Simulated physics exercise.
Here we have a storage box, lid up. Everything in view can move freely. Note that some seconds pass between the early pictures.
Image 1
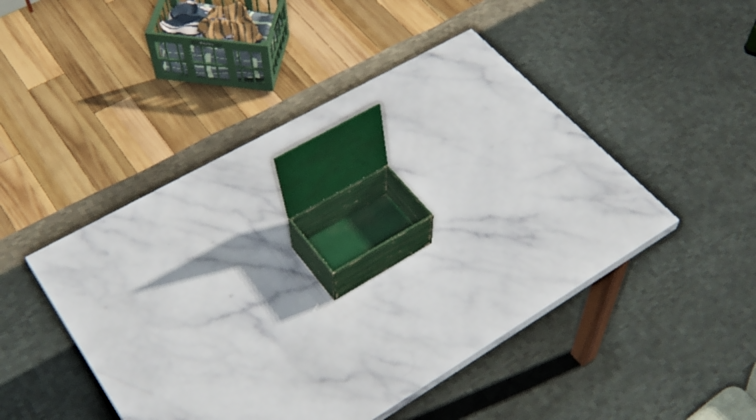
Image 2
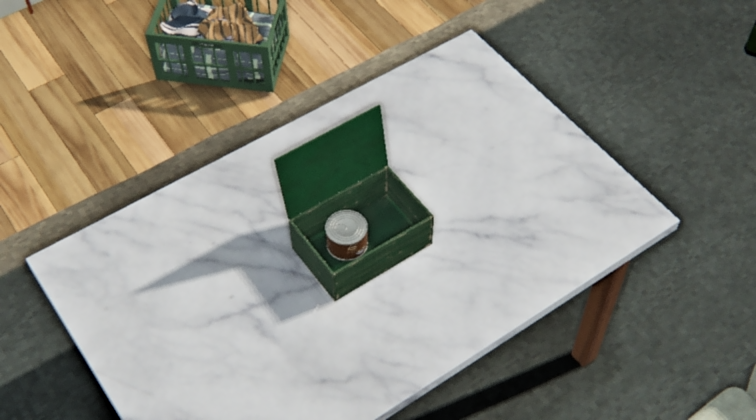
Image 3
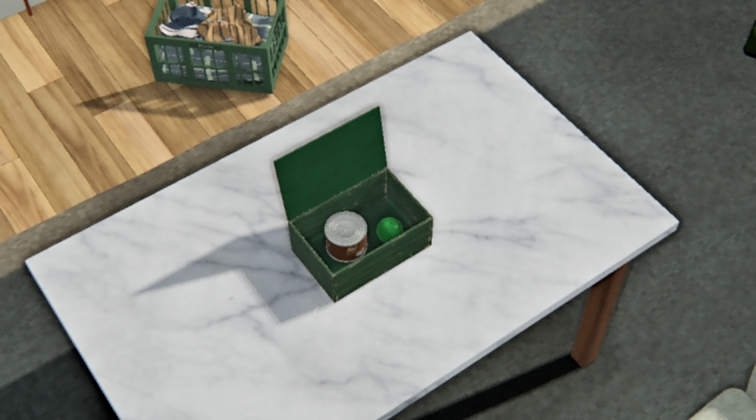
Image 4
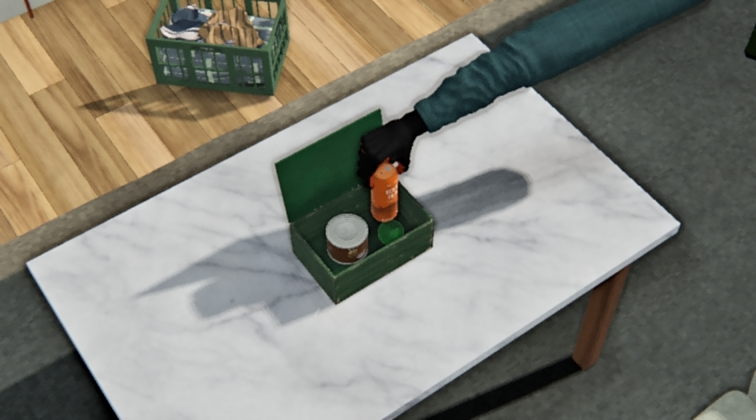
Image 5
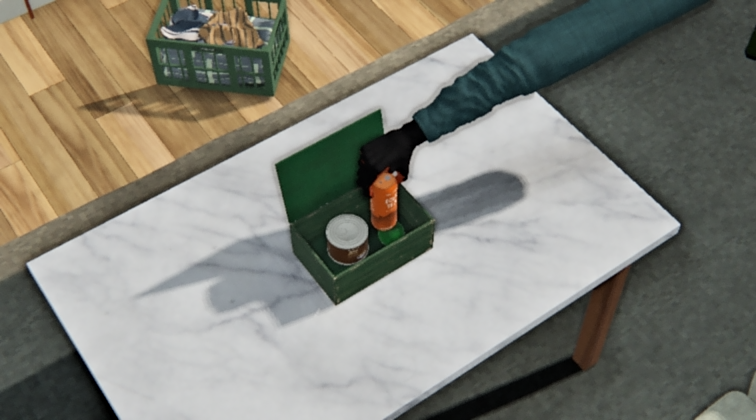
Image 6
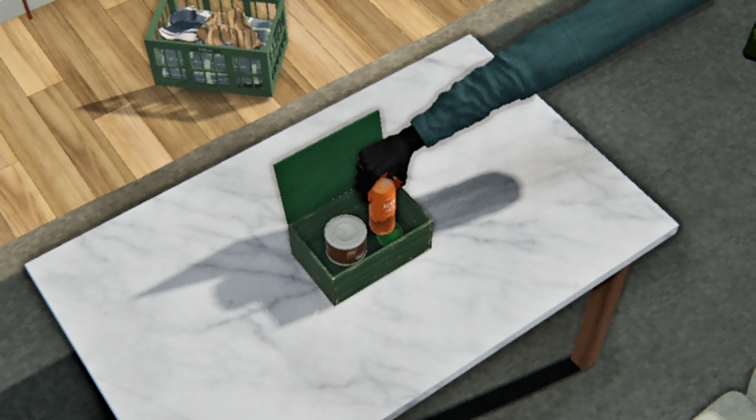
At the start, an open green box sits empty on a white marble table; then a tin with a silver lid is inside, followed by a green apple to its right. A gloved hand in a teal sleeve then holds an orange can above the apple and lowers it slightly into the box.
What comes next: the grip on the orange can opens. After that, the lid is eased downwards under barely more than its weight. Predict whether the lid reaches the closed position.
It does reach it.
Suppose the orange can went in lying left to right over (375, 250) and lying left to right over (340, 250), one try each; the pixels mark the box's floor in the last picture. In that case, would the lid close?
Try 1: Lid shut; try 2: Lid not shut.
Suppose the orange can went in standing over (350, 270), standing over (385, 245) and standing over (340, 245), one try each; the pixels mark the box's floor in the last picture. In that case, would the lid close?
In the first case it stays open; in the second case it shuts; in the third case it stays open.
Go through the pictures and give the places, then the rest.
The last thing is not in view yet, in the first picture.
The last thing is not in view yet, in the second picture.
The last thing is not in view yet; green apple (390, 230), in the third picture.
Coming down; orange can (385, 193), in the fourth picture.
Coming down; orange can (384, 202), in the fifth picture.
In place under the hand; orange can (382, 207), in the sixth picture.
Then, 0.80 s after the last picture, lid starting down; orange can on its side near (365, 264); green apple rolled a little.
Then, 1.70 s after the last picture, lid 50° above the rim; orange can on its side near (365, 264); green apple rolled a little.
At rest, lid shut; tipped over in the box, orange can; the other 2 in place. Seen from the same camera at the end, orange can near (365, 264).
